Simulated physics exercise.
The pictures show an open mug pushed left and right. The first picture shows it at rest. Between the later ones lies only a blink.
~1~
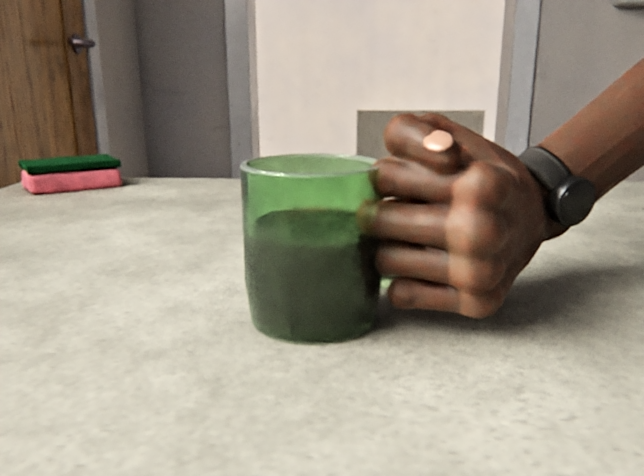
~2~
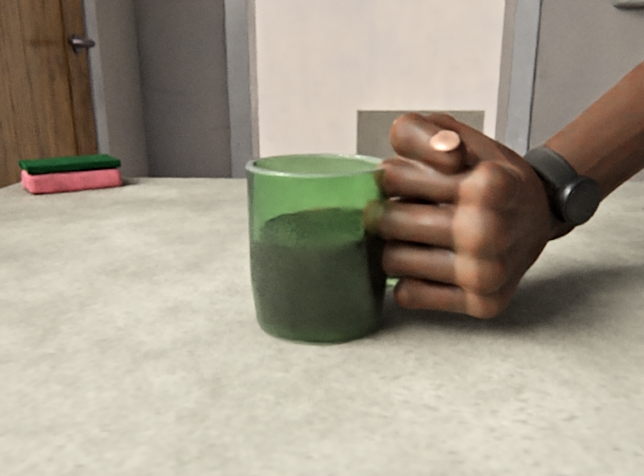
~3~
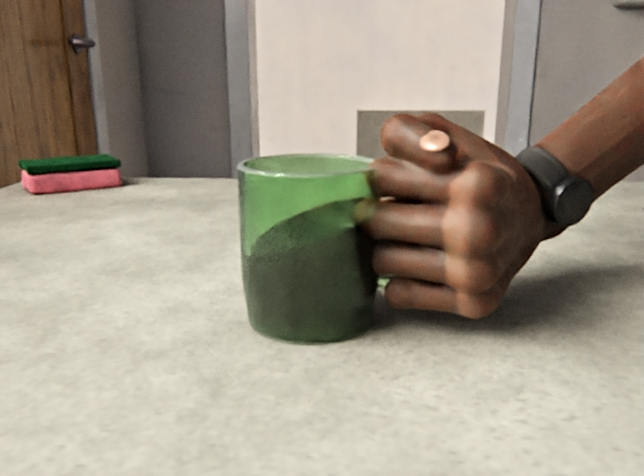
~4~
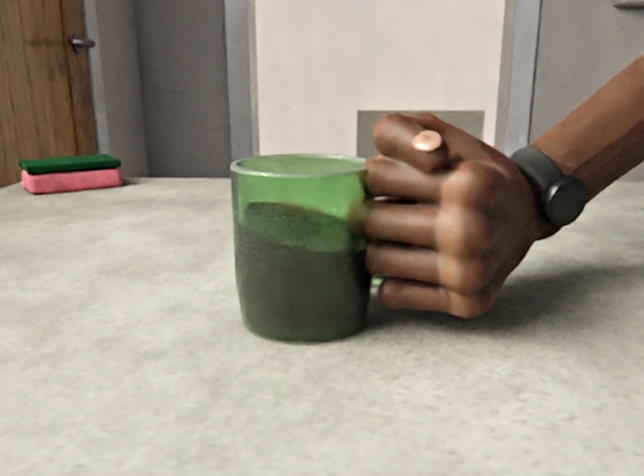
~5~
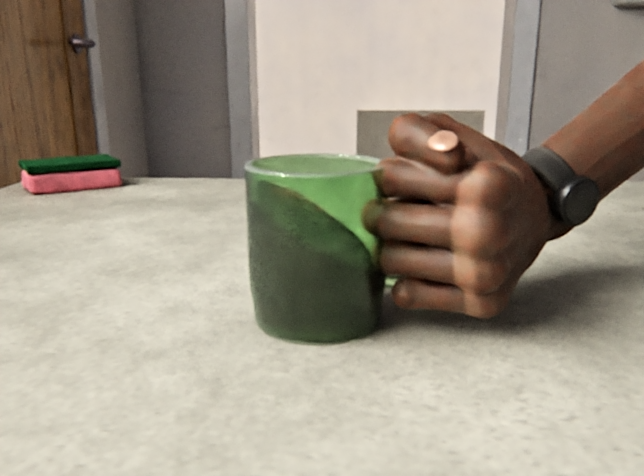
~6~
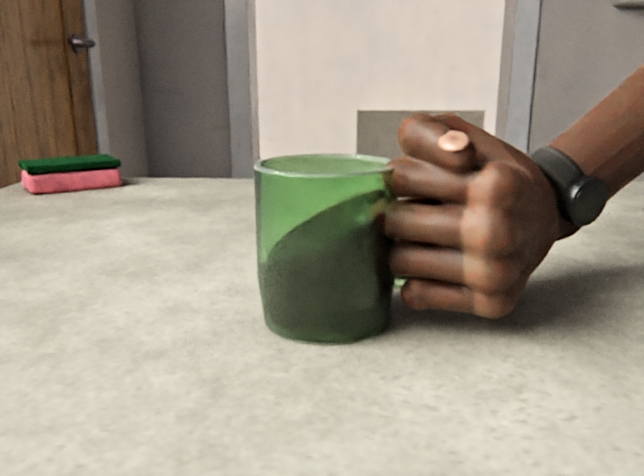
A translucent green mug, about half full of dark liquid, stands on a pale mottled tabletop, gripped from the right by a hand wearing a dark watch. Seen from just above table height by a still camera, a green-and-pink sponge lies at the back left, before a brown door and grey-framed panels. The hand slides the mug slightly right, left, then right again, while the liquid sloshes steeply from side to side.
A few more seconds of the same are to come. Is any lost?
At that beat the mug loses some.
Shortly, the highest wave so far goes over the rim.
At the finish, the highest wave so far goes over the rim; some is on the top.
